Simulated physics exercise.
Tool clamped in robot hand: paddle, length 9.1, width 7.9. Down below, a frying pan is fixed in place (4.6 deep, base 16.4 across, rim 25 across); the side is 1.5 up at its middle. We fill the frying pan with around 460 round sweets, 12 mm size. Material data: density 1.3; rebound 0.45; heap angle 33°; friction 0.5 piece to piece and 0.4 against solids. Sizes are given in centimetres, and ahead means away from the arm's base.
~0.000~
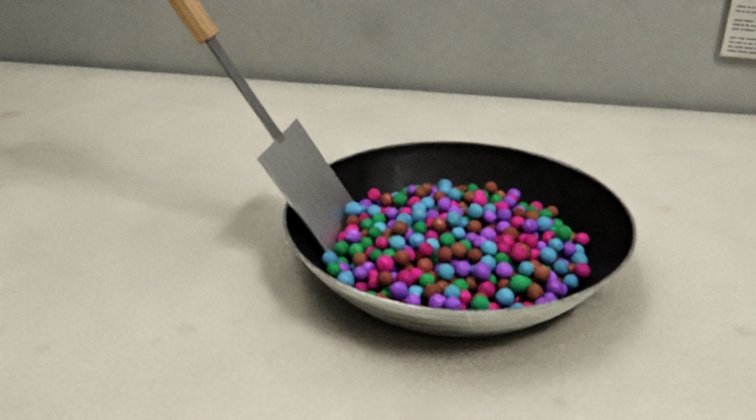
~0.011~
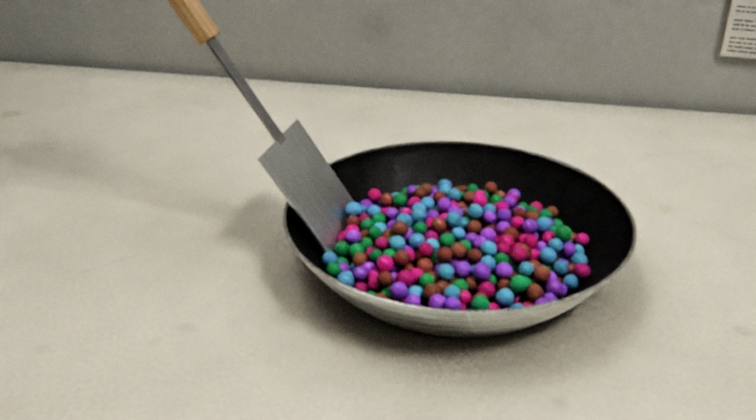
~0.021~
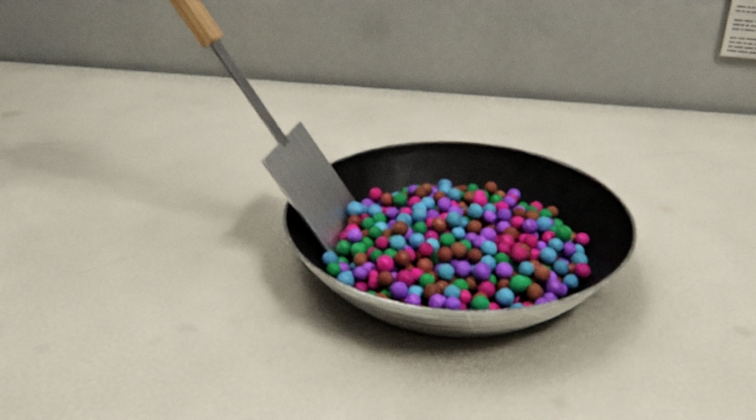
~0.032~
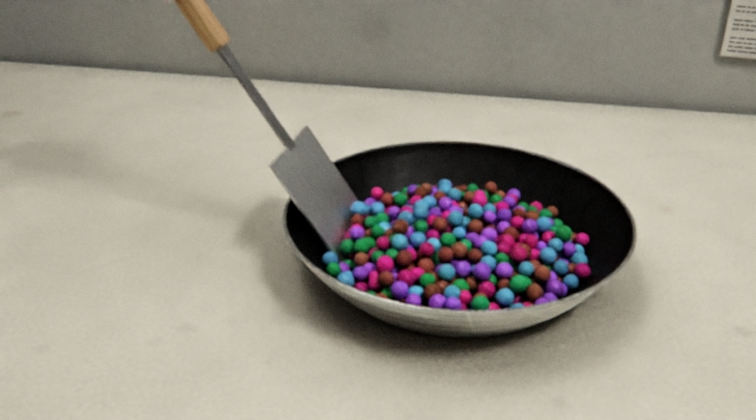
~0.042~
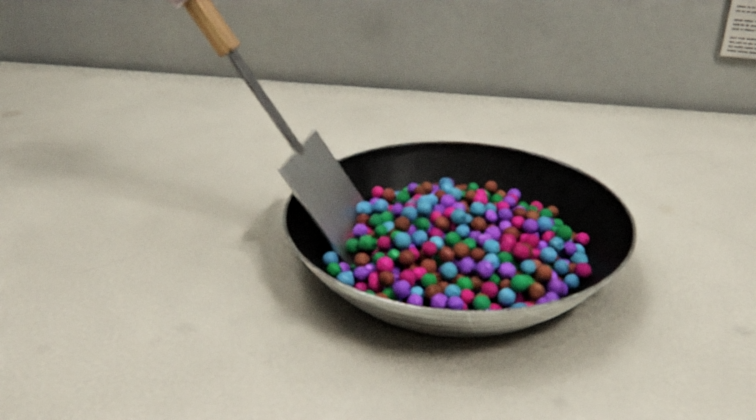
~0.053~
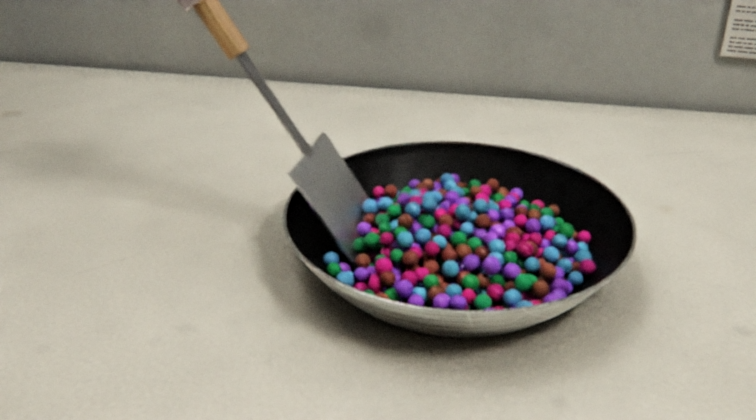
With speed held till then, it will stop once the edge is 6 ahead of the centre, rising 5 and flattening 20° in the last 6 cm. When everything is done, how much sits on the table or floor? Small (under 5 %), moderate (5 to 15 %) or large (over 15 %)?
Moderate.
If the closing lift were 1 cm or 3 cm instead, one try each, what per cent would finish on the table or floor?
I'd say close to 0 percent for the first and close to 0 percent for the second.
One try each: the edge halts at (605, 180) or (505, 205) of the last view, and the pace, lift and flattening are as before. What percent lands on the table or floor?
Try 1: Approx. 30 %; try 2: Approx. 0 %.
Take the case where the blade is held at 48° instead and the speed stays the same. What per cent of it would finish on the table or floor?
In that case around 5 per cent.
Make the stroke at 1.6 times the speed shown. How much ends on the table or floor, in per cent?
15 %.
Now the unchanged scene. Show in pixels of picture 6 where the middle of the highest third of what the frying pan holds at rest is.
Approximately at pixel (560, 234).
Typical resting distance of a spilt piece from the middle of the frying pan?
That distance comes to about 24 cm.
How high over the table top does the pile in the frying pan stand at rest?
Height at rest: Roughly 6.0 cm.
By 0.12 s, sloping 57°, highest piece 13 above the table; 455 in the frying pan, 1 on the blade or in flight.
By 0.18 s, sloping 49°, highest piece 18 above the table; 455 in the frying pan, 1 on the blade or in flight.
By 0.42 s, sloping 37°, highest piece 7 above the table; 424 in the frying pan, 29 on the table or floor, 3 on the blade or in flight.
By 1.47 s, sloping 37°, highest piece 5 above the table; 421 in the frying pan, 35 on the table or floor.
Final count, 421 in the frying pan, 35 on the table or floor. That is 8 % on the table or floor.
